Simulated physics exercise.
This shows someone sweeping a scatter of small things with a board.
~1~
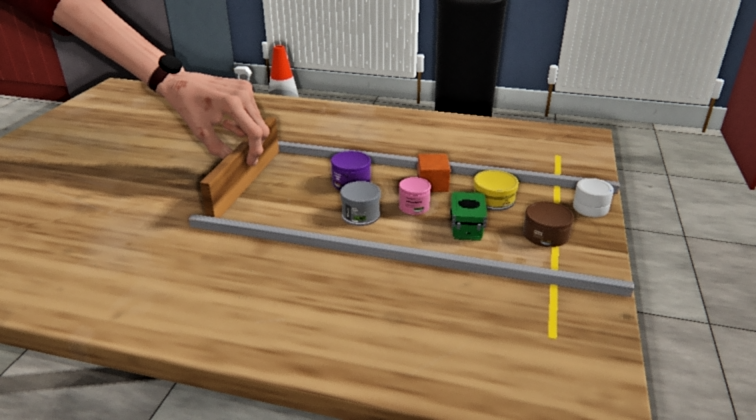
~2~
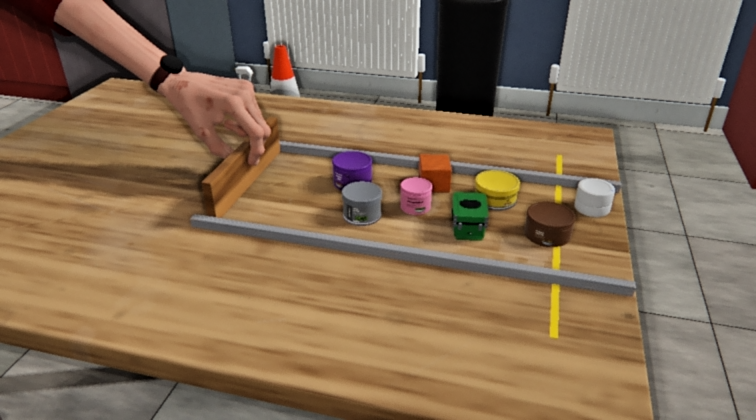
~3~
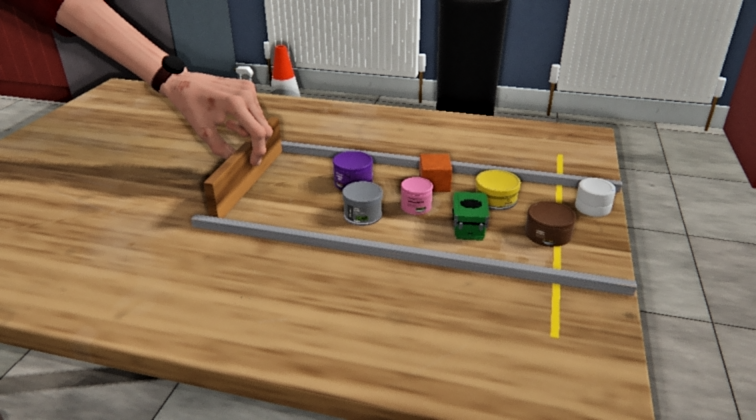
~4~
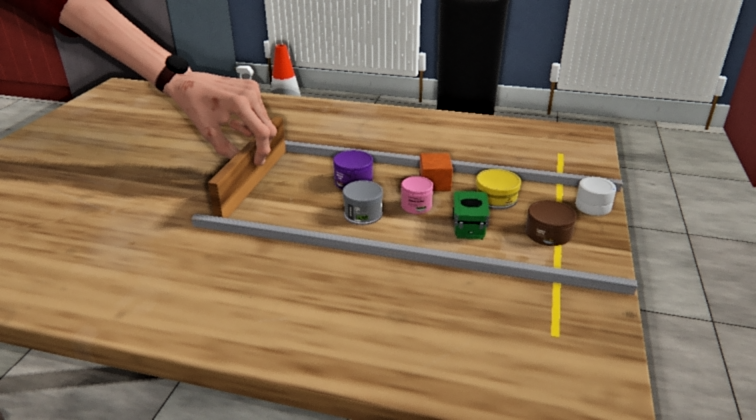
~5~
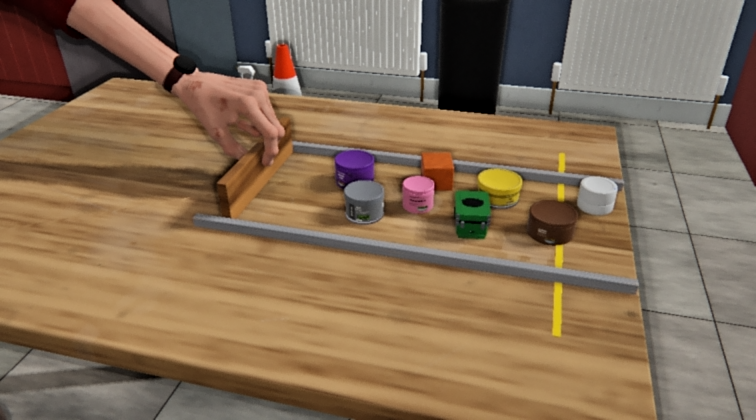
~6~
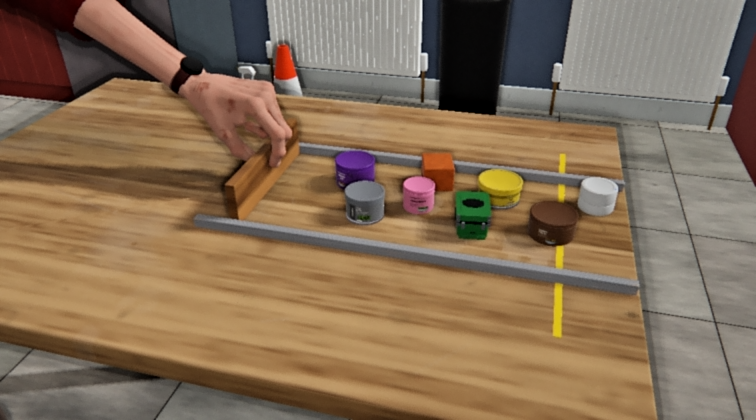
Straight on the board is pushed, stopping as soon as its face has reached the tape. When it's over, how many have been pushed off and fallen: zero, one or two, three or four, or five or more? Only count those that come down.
Count them up and one or two have fallen.
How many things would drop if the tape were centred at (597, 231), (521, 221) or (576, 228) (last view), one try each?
Respectively, 4, 0 and 3.
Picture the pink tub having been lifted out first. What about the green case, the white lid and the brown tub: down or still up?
Outcome - green case staying, white lid falling, brown tub falling.
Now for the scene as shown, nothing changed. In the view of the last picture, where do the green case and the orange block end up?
The green case ends up near (614, 239), and the orange block near (581, 183).
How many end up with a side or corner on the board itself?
Number: 4.
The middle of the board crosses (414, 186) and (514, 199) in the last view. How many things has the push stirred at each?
The count reaches 5 first and 8 second.
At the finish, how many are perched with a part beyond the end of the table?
I get 3.
Soon after, none off yet; white lid at rest near (597, 197); brown tub at rest near (552, 223); yellow tin at rest near (499, 189).
Then, none off yet; white lid at rest near (597, 197); brown tub moving near (560, 224); yellow tin moved a little near (522, 191).
By the end, the number that fall off is one or two; fallen, white lid.
